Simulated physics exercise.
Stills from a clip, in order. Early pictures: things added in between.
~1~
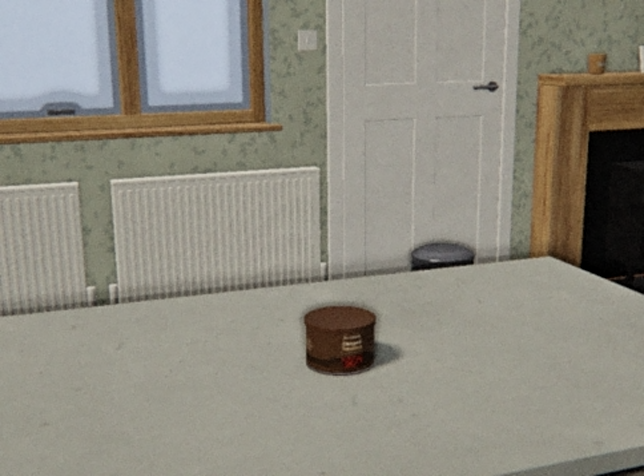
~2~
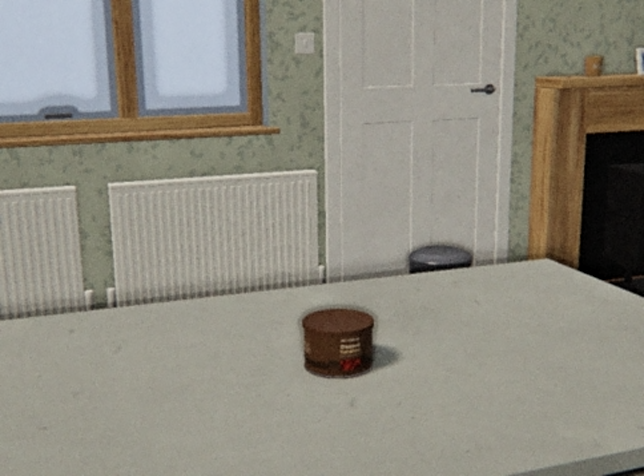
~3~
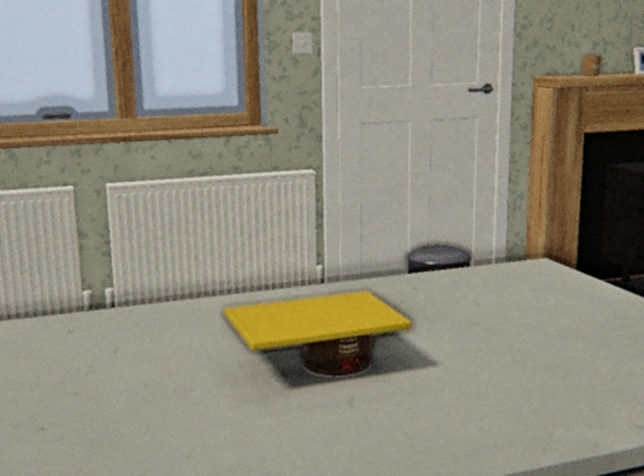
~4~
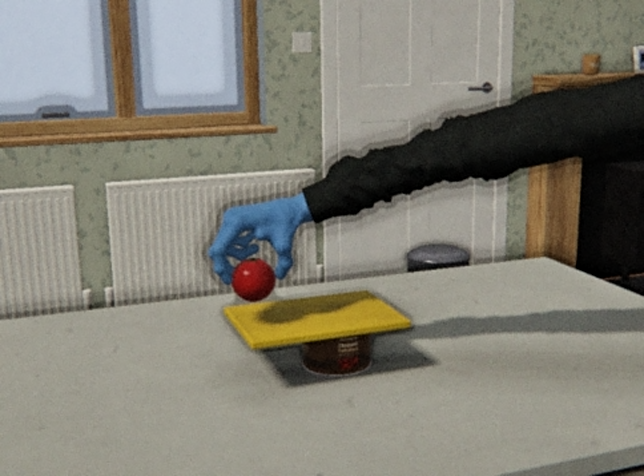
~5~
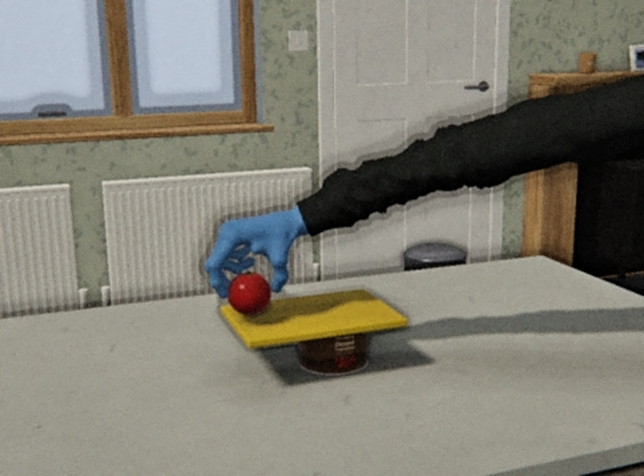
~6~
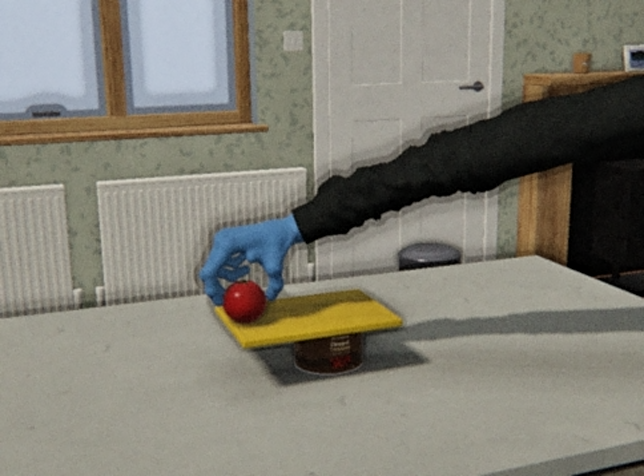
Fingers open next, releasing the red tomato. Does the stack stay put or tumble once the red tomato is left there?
Honestly, the whole thing doesn't stay intact in the end.
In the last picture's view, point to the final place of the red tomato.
Roughly pixel (138, 376) in the last picture.
Then, 0.40 s after the last picture, red tomato now fallen; yellow lid tipped 44° from how it was.
Then, 0.50 s after the last picture, yellow lid tipped 34° from how it was.
Then, 0.70 s after the last picture, yellow lid tipped 24° from how it was.
Then, 0.90 s after the last picture, yellow lid now fallen.
At rest, fallen, yellow lid and red tomato; brown tub in place. Seen from the same camera at the end, red tomato near (138, 376). The stack loses its balance.
